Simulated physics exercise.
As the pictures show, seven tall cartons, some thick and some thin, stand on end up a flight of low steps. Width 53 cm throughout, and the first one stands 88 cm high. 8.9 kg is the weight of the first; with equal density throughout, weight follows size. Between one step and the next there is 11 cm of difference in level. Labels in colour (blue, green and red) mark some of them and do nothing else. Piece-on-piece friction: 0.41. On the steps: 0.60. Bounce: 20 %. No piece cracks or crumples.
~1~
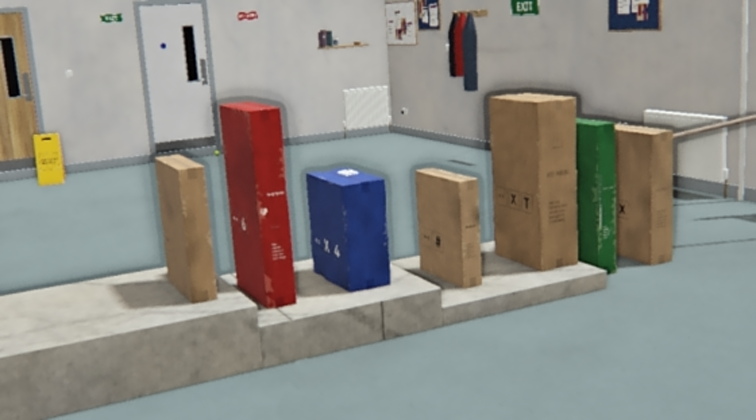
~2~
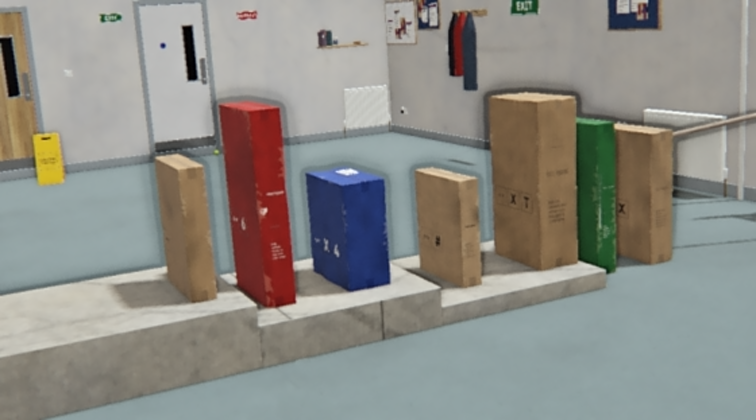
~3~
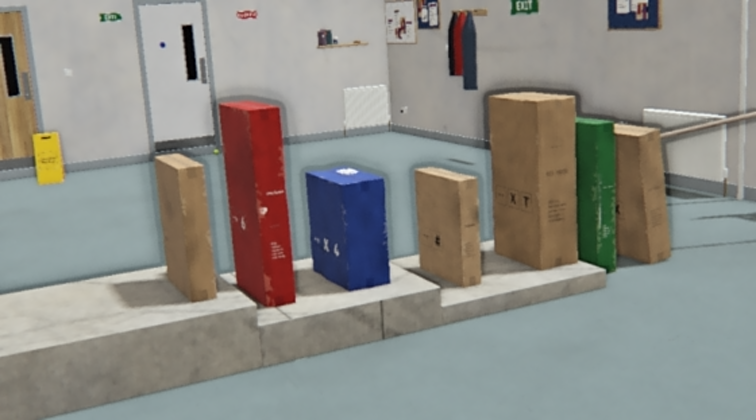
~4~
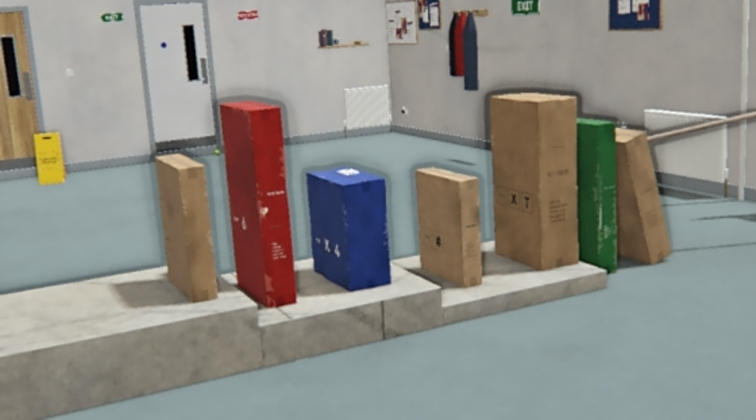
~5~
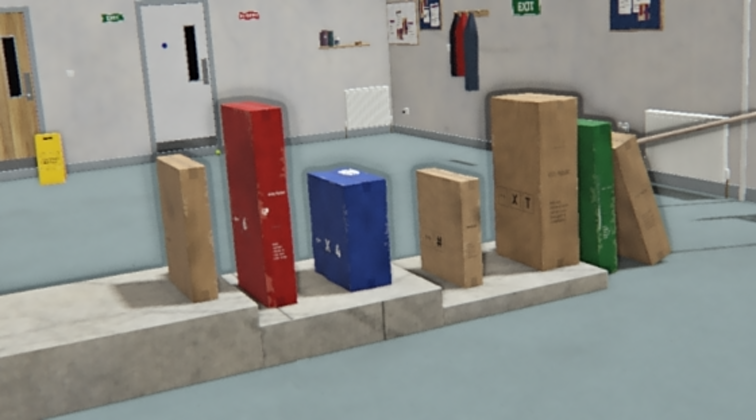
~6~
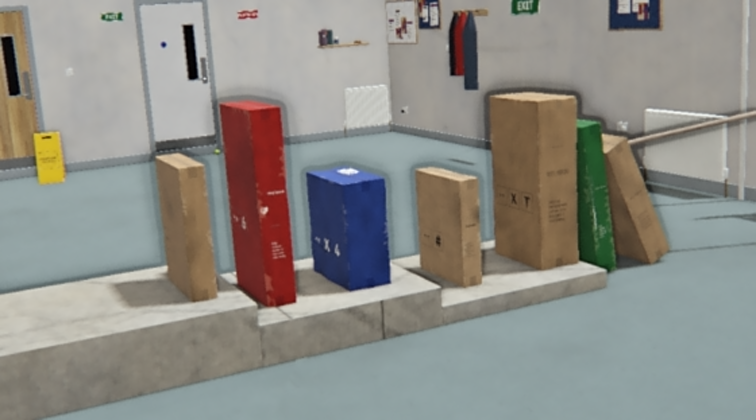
Brown carton at the right end of a stepped row tilting left against the green one, which then leans slightly left.
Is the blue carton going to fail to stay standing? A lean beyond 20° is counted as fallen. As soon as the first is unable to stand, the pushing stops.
No, it holds.
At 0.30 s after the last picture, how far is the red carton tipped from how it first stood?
At that moment, roughly 0 degrees.
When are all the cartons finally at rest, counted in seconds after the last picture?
Time: About 0.5 s.
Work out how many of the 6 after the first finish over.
Count: 0.
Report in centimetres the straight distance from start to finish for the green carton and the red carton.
Net displacement (cm): Green = 10; red = 0.
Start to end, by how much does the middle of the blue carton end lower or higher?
0 centimetres lower, roughly.
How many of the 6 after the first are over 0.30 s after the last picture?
Tally at that time: 0.
Then, 0.06 s after the last picture, none of the 6 other cartons over, 1 disturbed; blue carton unmoved; green carton leaning 9°.
At rest, none of the 6 other cartons over, 1 disturbed; blue carton unmoved; green carton leaning 9°; red carton unmoved. Six left standing. As the last picture would show them, middles, blue carton near (348, 227), green carton near (570, 195).
